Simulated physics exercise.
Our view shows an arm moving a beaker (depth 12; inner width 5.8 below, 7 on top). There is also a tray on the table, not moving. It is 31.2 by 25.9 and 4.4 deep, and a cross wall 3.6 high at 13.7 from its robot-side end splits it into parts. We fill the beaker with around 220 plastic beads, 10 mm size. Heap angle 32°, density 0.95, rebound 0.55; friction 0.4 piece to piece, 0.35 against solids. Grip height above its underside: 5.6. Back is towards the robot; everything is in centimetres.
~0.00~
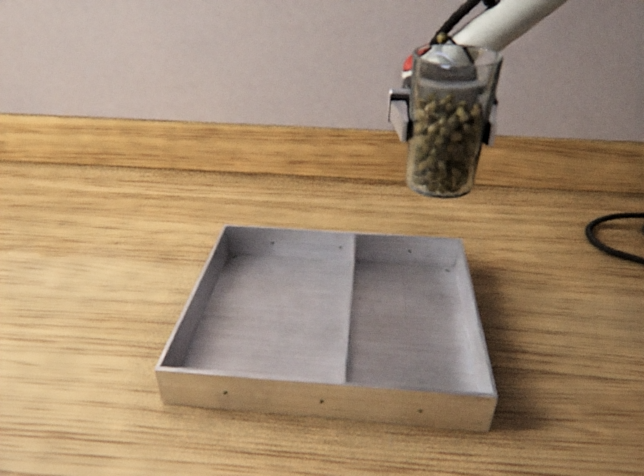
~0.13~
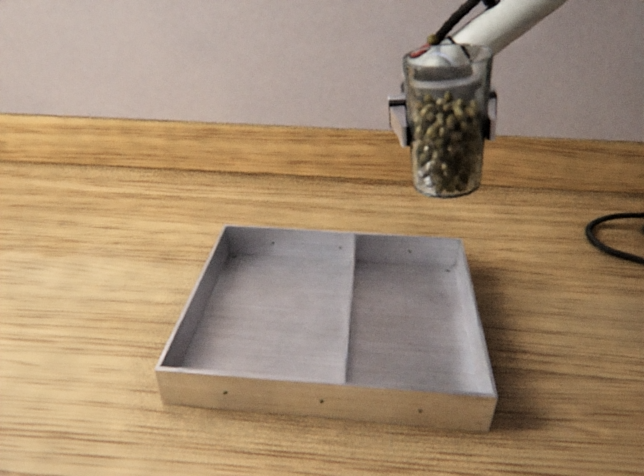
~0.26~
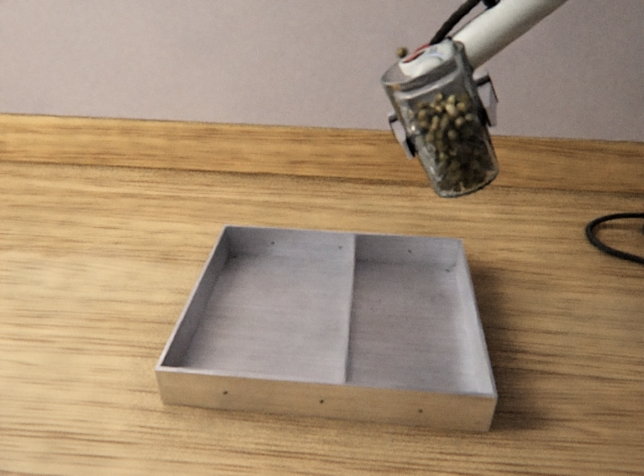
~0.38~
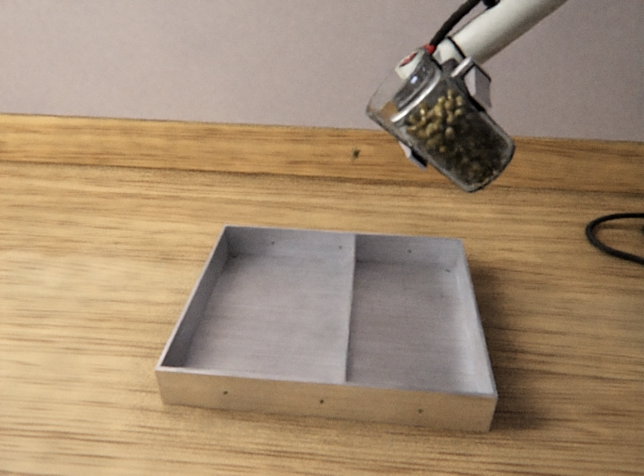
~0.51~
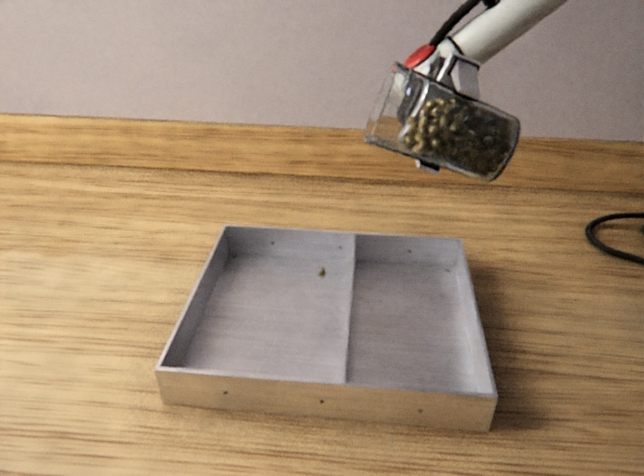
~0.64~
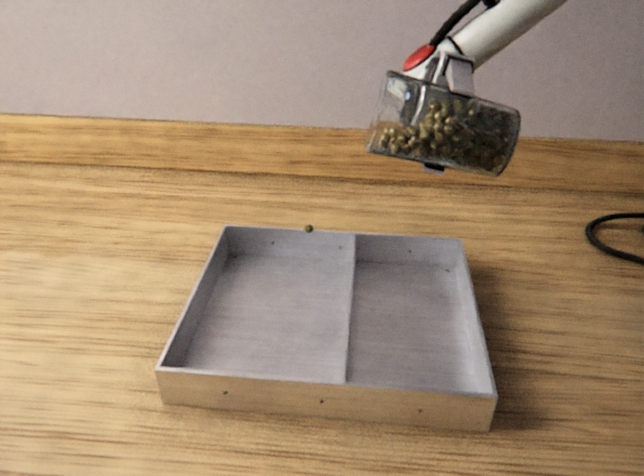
A clear beaker of small greenish-brown beads, gripped by a white robot arm at the upper right, hangs above a wooden table seen from slightly above by a still camera. Below it sits a shallow grey tray split by a cross wall, with a black cable at the right. The arm tips the beaker leftward until it lies nearly sideways, and a single bead drops to the tray and bounces.
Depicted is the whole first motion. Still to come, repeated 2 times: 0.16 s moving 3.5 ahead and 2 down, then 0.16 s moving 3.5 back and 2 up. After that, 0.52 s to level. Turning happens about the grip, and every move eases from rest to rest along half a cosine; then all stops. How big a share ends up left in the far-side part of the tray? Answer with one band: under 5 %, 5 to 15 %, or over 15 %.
5 to 15 %.
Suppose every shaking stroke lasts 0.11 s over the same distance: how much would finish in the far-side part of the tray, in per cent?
That gives about 20 percent.
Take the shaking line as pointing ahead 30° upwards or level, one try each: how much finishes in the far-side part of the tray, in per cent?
Roughly 25 per cent, then 20 per cent.
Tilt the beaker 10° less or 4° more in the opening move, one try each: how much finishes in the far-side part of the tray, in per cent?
First try near 0 %, second near 20 %.
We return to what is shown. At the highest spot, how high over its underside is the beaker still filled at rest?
It reaches close to 8.5 cm in the end.
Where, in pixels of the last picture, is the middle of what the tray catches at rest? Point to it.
It lands close to (316, 314).
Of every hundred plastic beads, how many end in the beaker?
I'd put it close to 90 per cent.
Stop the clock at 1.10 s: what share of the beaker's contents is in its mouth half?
Mouth half: Close to 35 per cent.
By 1.10 s, tilted 78° forward, highest piece 24 above the table; 212 in the beaker, 8 in the far-side part, 2 in the robot-side part.
By 1.57 s, tilted 32° forward, highest piece 29 above the table; 199 in the beaker, 17 in the far-side part, 5 in the robot-side part, 1 in flight or on a rim.
By 2.00 s, level, highest piece 28 above the table; 199 in the beaker, 18 in the far-side part, 5 in the robot-side part.
By 3.05 s, level, highest piece 28 above the table; 199 in the beaker, 18 in the far-side part, 5 in the robot-side part.
Final count, 199 in the beaker, 18 in the far-side part, 5 in the robot-side part. That is 8 % in the far-side part of the tray.
